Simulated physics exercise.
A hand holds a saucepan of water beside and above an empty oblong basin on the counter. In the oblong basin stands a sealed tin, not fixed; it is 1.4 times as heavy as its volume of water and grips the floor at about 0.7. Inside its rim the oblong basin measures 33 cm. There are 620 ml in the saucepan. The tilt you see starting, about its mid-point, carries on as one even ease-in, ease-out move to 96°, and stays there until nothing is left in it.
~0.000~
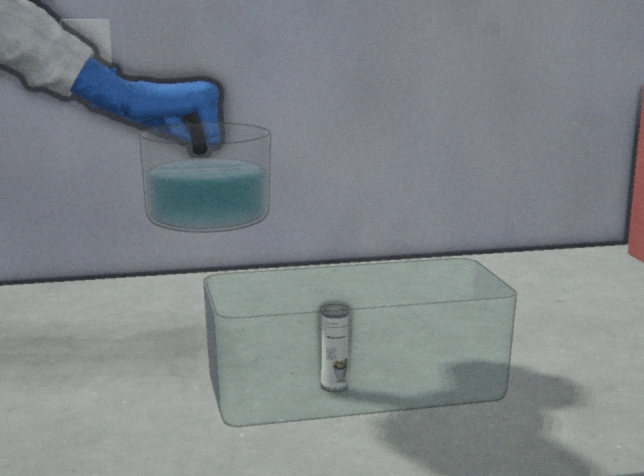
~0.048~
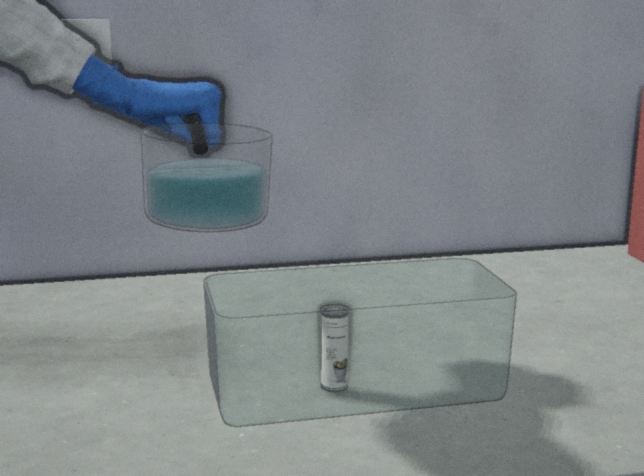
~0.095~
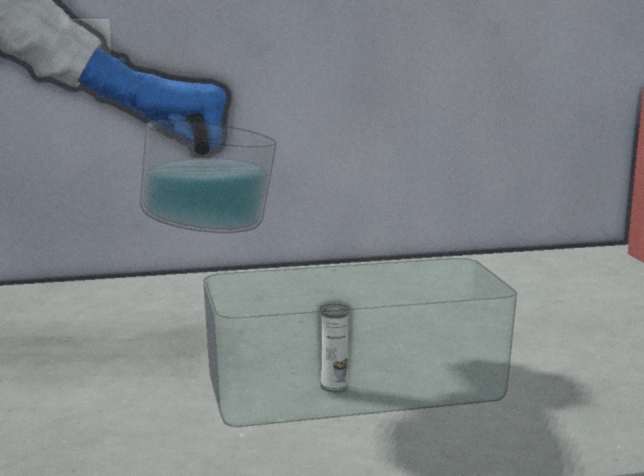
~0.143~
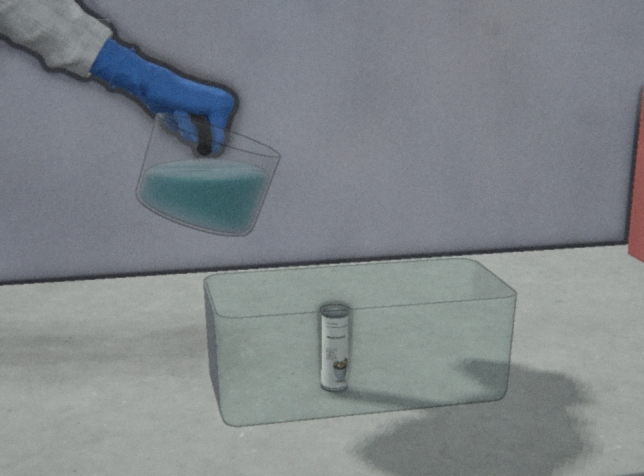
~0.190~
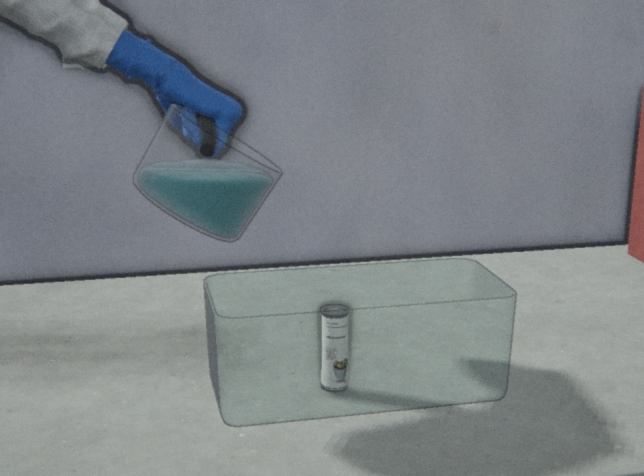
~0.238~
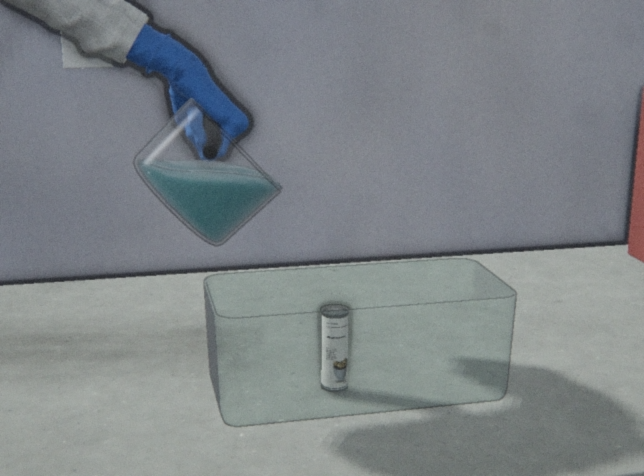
A blue-gloved hand steadily tilting a clear container of blue-green water rightward, above a glass basin with a small tin inside.
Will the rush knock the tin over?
It topples.
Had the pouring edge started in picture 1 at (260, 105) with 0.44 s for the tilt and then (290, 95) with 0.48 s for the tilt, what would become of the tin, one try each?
First it topples; then it remains upright.
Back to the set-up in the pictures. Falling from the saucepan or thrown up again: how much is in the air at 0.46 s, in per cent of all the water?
Near 38 in a hundred.
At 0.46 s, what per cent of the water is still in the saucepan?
About 42 per cent.
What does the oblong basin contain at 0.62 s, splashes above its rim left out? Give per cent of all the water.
Some 72 per cent.
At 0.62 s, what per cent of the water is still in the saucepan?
About 18 per cent.
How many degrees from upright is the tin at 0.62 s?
It is at some 5°.
Then, 0.46 s in, the tilt is 96° and 42 per cent is still to pour; the tin stands where it began.
Then, 0.62 s in, the tilt is 96° and 18 per cent is still to pour; the tin leans 7°.
Then, 0.79 s in, the tilt is 96° and 6 per cent is still to pour; the tin lies on its side.
Then, 0.98 s in, the tilt is 96° and 2 per cent is still to pour; the tin lies on its side.
Finally, the tin lies on its side.
